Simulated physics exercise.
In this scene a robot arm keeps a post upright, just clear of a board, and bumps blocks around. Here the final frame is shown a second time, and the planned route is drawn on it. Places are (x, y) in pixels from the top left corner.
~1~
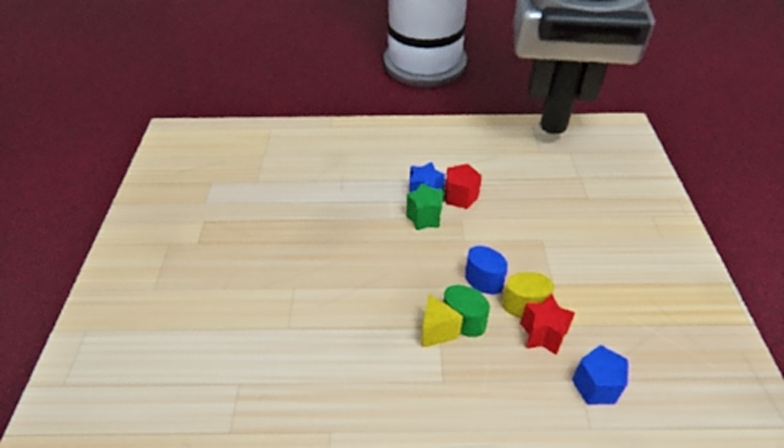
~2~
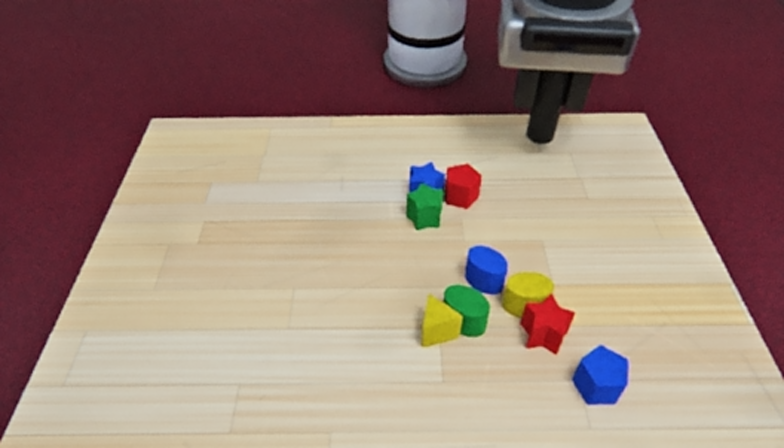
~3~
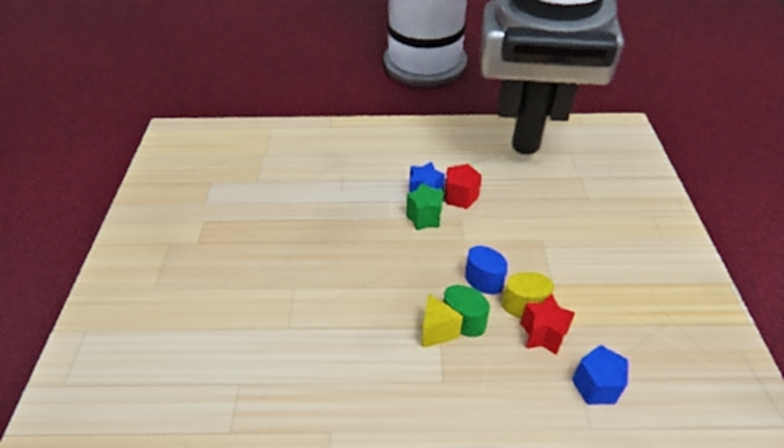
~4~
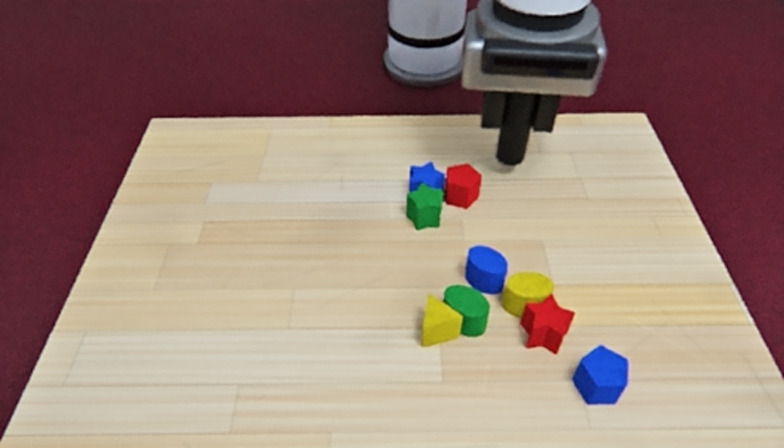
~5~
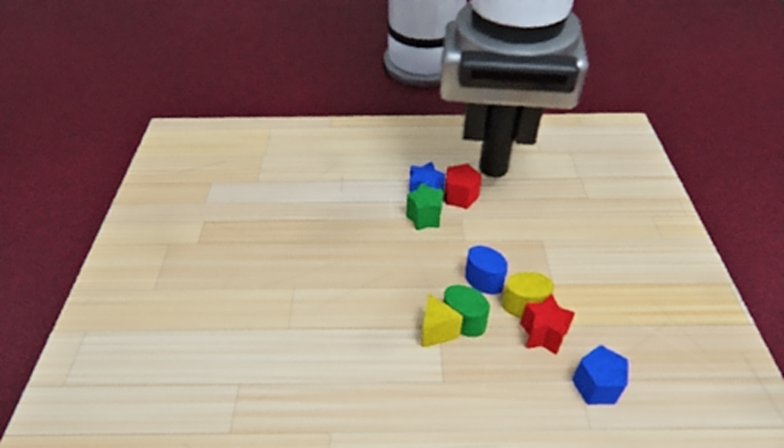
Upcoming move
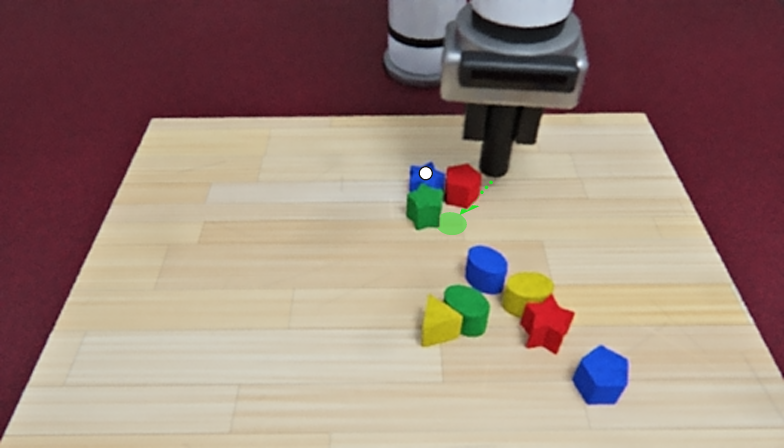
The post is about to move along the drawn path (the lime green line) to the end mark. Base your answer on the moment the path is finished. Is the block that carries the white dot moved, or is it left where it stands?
It gets pushed out of place.
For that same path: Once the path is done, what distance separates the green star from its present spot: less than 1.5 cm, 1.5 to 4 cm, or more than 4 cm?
Of the three bands, it's 1.5 to 4 cm.
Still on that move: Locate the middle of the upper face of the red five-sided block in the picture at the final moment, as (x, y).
I'd guess (423, 192).
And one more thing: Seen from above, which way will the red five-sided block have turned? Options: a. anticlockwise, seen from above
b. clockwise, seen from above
b
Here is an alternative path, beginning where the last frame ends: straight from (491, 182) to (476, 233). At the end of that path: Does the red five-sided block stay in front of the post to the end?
No - that is not the case.
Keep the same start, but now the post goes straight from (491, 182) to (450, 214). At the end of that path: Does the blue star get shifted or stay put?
It's moved.
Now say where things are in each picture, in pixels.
Post's lower end (554, 126); blue star (426, 173); green star (426, 196); red five-sided block (463, 175); blue elliptical block (488, 259), in the first frame.
Post (540, 136); blocks still, in the second frame.
Post (526, 146); blocks still, in the third frame.
Post (510, 157); blocks still, in the fourth frame.
Post (493, 169); blue star (426, 173); green star (426, 196); red five-sided block (463, 175); blue elliptical block (488, 259), in the fifth frame.
Drawn move, from (491, 182) to (451, 223); the dot is on the blue star.
The first path, step by step. Halfway along, post (473, 189); blue star (415, 172); green star (416, 200); red five-sided block (443, 184), turned 35° clockwise.
At the end, post (453, 210); blue star (408, 172), turned 30° clockwise; green star (396, 205), turned 35° anticlockwise; red five-sided block (423, 192), turned 65° clockwise; blue elliptical block still.
